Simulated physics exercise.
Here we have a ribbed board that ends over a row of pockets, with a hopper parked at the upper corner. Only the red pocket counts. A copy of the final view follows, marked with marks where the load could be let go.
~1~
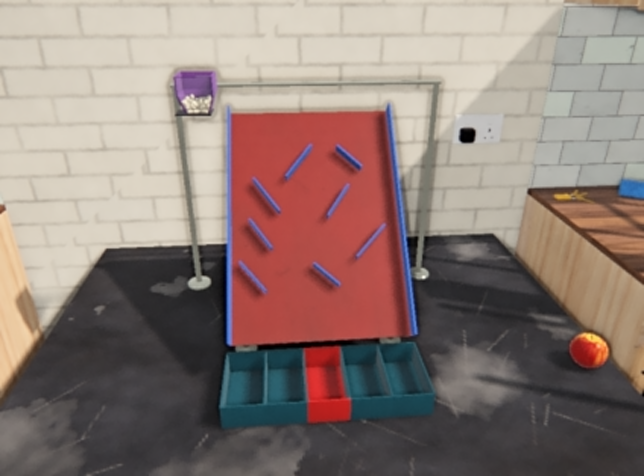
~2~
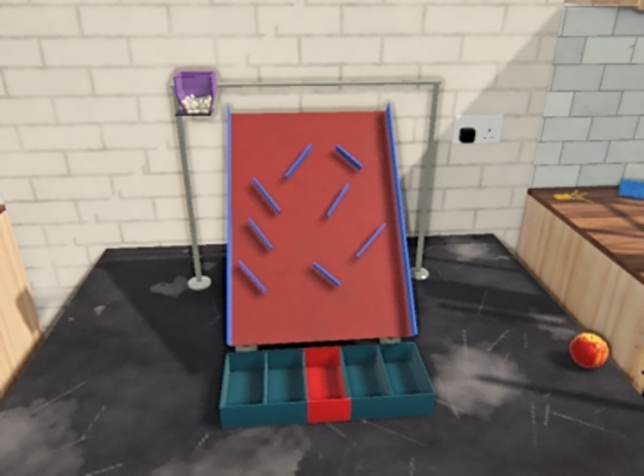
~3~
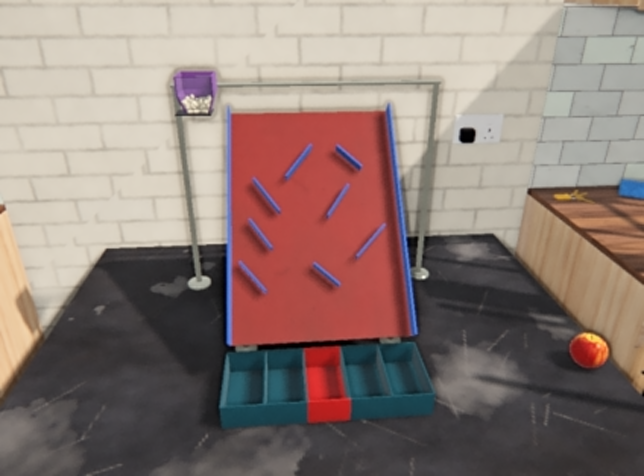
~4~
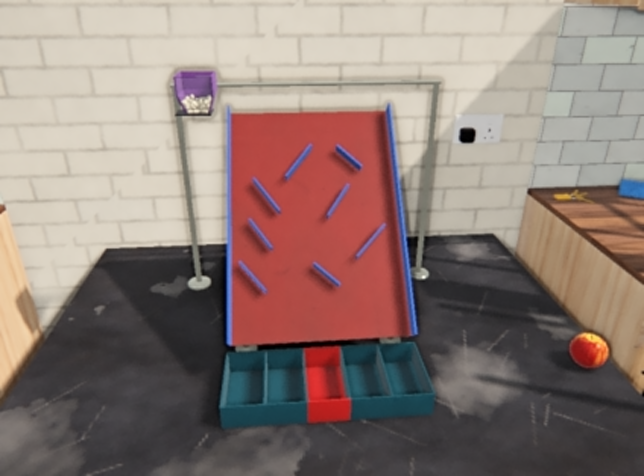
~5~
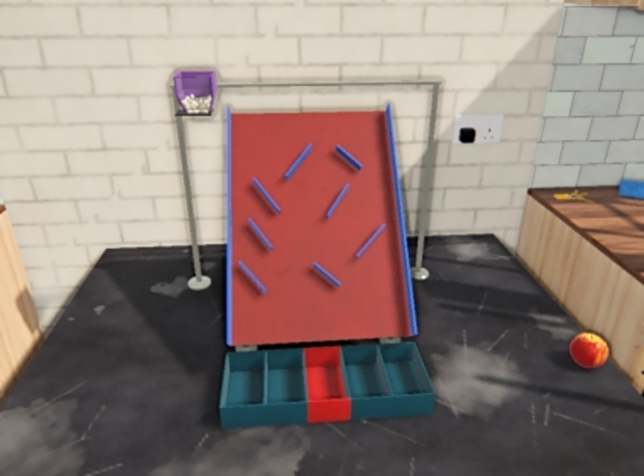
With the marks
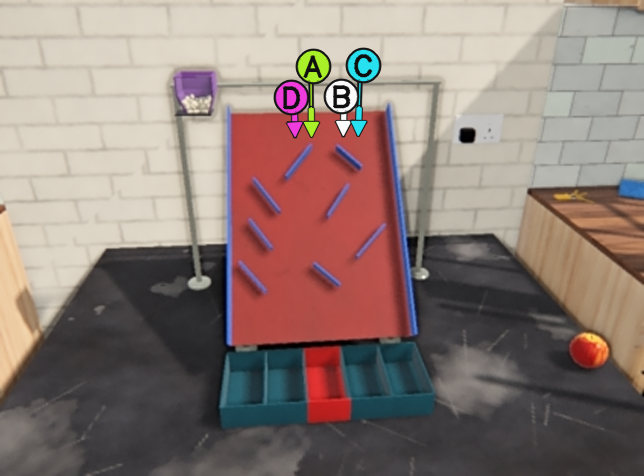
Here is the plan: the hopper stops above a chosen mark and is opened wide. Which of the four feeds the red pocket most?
Mark D does it best.
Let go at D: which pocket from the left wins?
The third from the left.
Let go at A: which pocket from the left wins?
The second from the left.
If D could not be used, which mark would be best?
Here it is mark A.
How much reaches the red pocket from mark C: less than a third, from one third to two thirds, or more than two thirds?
It is less than a third.
On the marked copy, mark A meets the board at (311, 131); mark B meets the board at (343, 130); mark C meets the board at (358, 130); mark D meets the board at (294, 131).
If A is chosen, close to a quarter in the red pocket, the bulk in other pockets.
If B is chosen, none at all in the red pocket, all but a few in other pockets.
If C is chosen, none at all in the red pocket, all but a few in other pockets, only a few held on the board.
If D is chosen, close to half in the red pocket, close to half in other pockets, only a few outside the box.
